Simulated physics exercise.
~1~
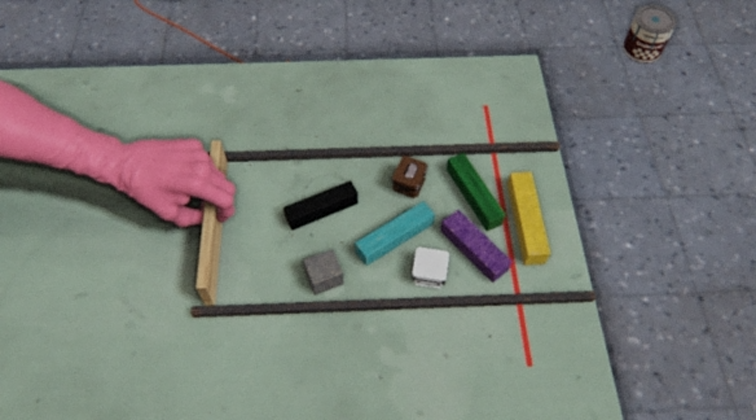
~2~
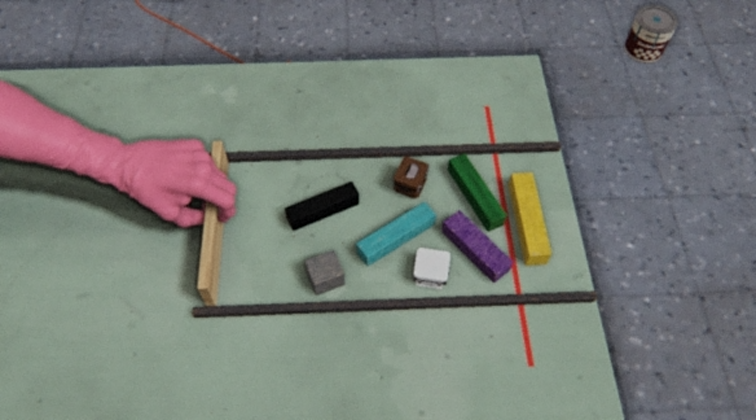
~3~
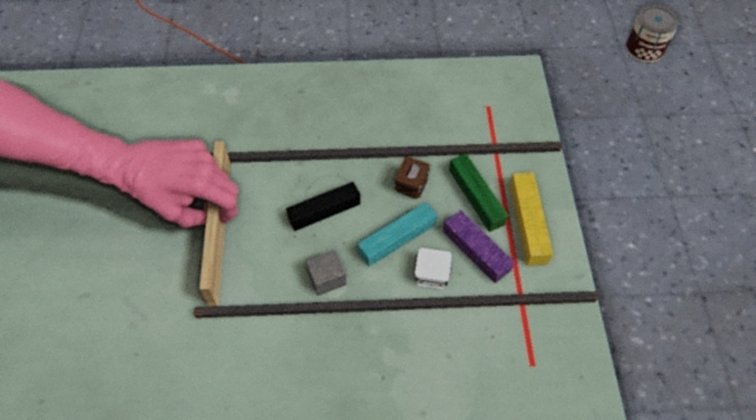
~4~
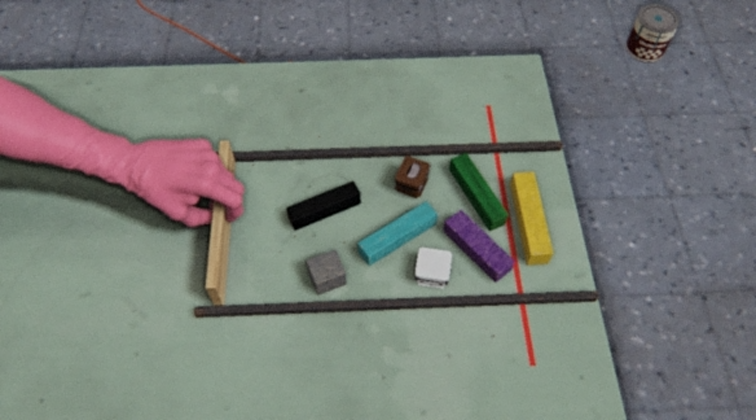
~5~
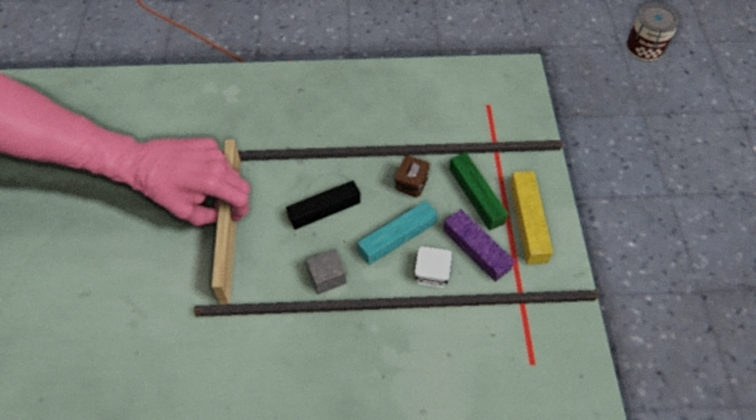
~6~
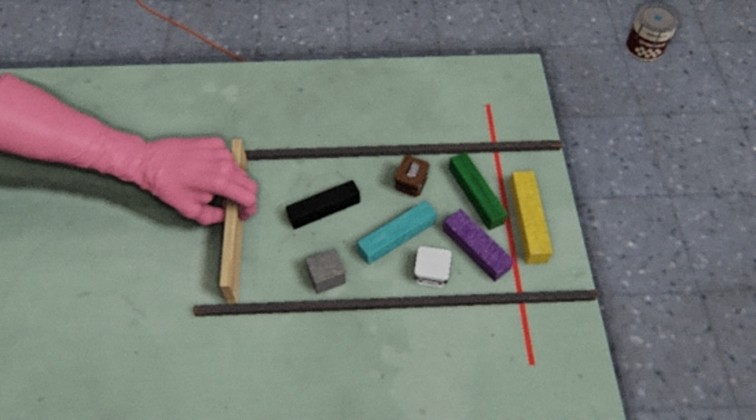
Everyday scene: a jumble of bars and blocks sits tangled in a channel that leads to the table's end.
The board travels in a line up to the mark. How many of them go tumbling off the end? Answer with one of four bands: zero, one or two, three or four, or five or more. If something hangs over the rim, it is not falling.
One or two.
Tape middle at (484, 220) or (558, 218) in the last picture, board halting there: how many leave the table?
0 and 5 down on the floor.
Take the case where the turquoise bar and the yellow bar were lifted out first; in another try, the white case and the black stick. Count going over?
0, then 1.
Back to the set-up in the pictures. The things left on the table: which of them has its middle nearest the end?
It's the purple bar that ends up nearest.
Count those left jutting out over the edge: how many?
My count gives 2.
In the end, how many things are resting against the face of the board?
Count recorded: 3.
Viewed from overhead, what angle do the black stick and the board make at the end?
It works out to near 0°.
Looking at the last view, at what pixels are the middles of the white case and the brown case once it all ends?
Around (570, 272), then around (512, 157).
Soon after, none off yet; yellow bar at rest near (530, 216); green stick at rest near (477, 190); purple bar at rest near (477, 245).
After that, none off yet; yellow bar at rest near (530, 216); green stick moving near (485, 188); purple bar moving near (481, 246).
And then, none off yet; yellow bar displaced a little near (559, 210); green stick displaced a little near (517, 184); purple bar displaced about its own width near (544, 247).
In the end, the number that fall off is one or two; gone, yellow bar.
